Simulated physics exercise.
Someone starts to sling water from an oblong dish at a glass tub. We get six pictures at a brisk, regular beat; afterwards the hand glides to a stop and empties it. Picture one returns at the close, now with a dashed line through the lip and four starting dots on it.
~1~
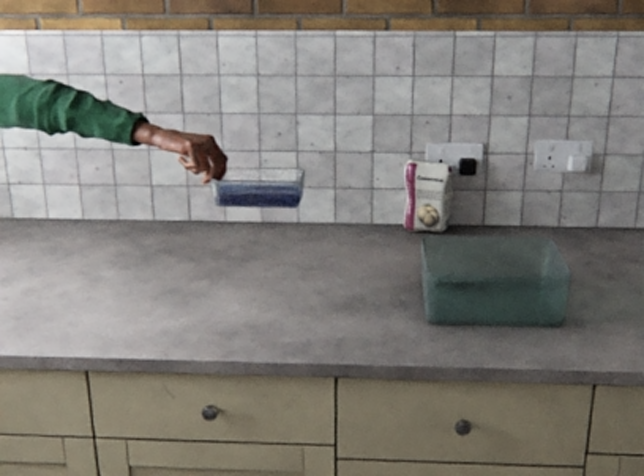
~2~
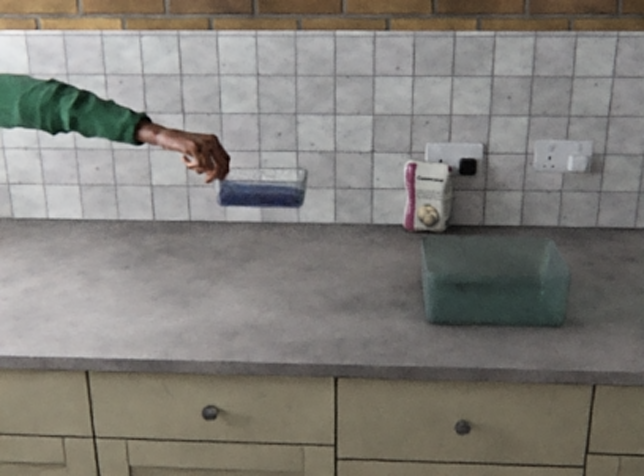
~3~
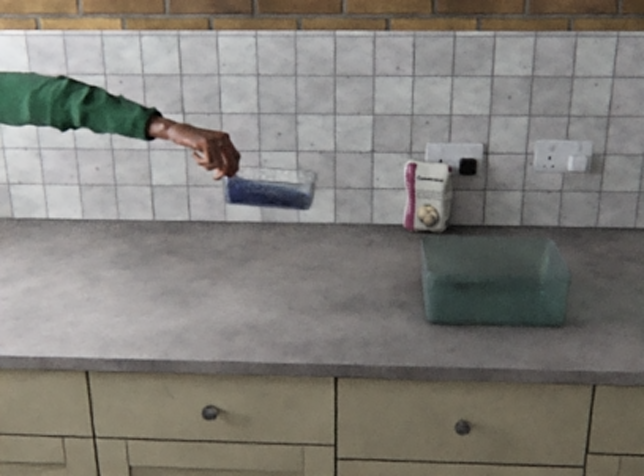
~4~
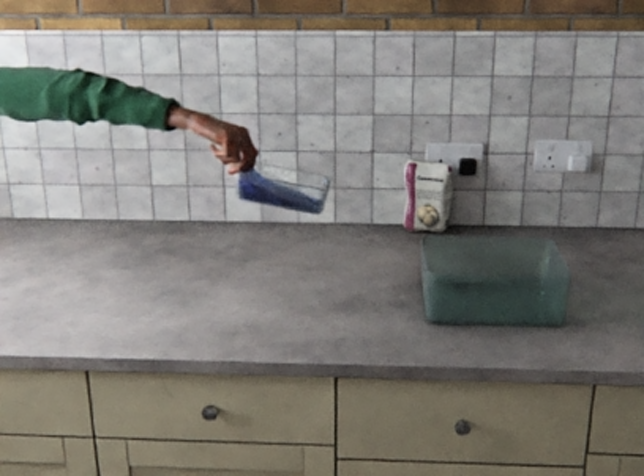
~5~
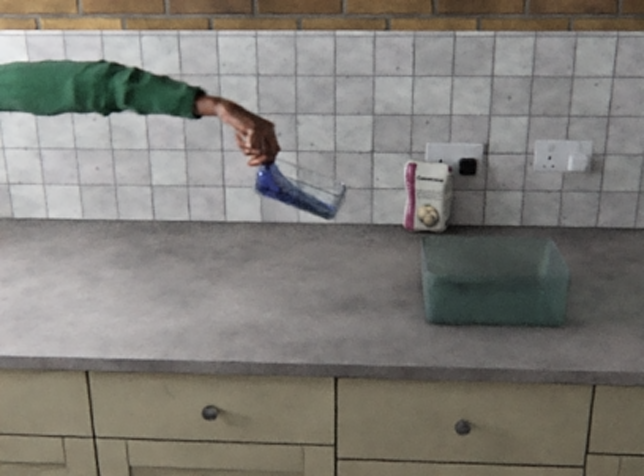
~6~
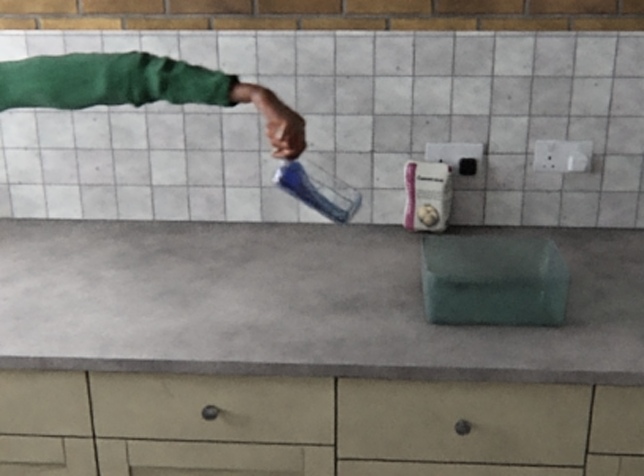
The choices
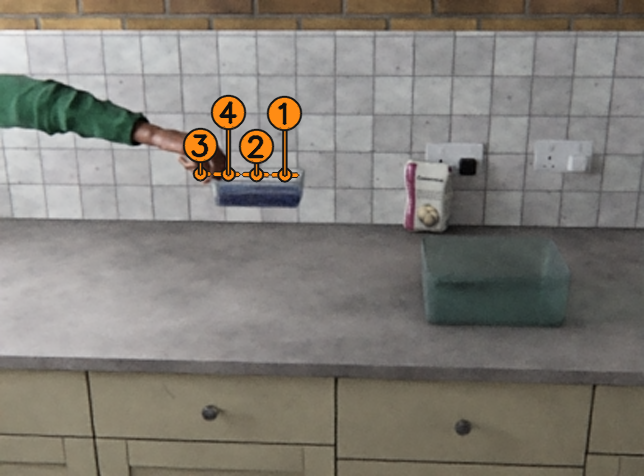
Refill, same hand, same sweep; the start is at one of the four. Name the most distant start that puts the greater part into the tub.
The limit is 1.
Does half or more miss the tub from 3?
Yes.
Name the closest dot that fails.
It is 2.
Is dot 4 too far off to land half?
Yes, that goes wrong.
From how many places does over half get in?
One of the four.
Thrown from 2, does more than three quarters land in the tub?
No, less.
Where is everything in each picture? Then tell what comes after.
Upright, lip at (302, 175); tub from (426, 321) to (564, 324); nothing has left yet.
Upright, lip at (305, 175); nothing has left yet.
Tipped about 4°, lip at (314, 178); nothing has left yet.
Tipped about 11°, lip at (328, 183); nothing has left yet.
Tipped about 20°, lip at (345, 191); nothing has left yet.
Tipped about 32°, lip at (361, 200); nothing has left yet.
On the marked copy, 1 at (284, 175); 2 at (256, 174); 3 at (200, 173); 4 at (228, 174).
With 1, about 69 % lands in the tub, 25 % falls short and 6 % goes beside or beyond.
With 2, about 26 % lands in the tub, 69 % falls short and 4 % goes beside or beyond.
With 3, about 3 % lands in the tub, 94 % falls short and 3 % goes beside or beyond.
With 4, about 10 % lands in the tub, 82 % falls short and 7 % goes beside or beyond.
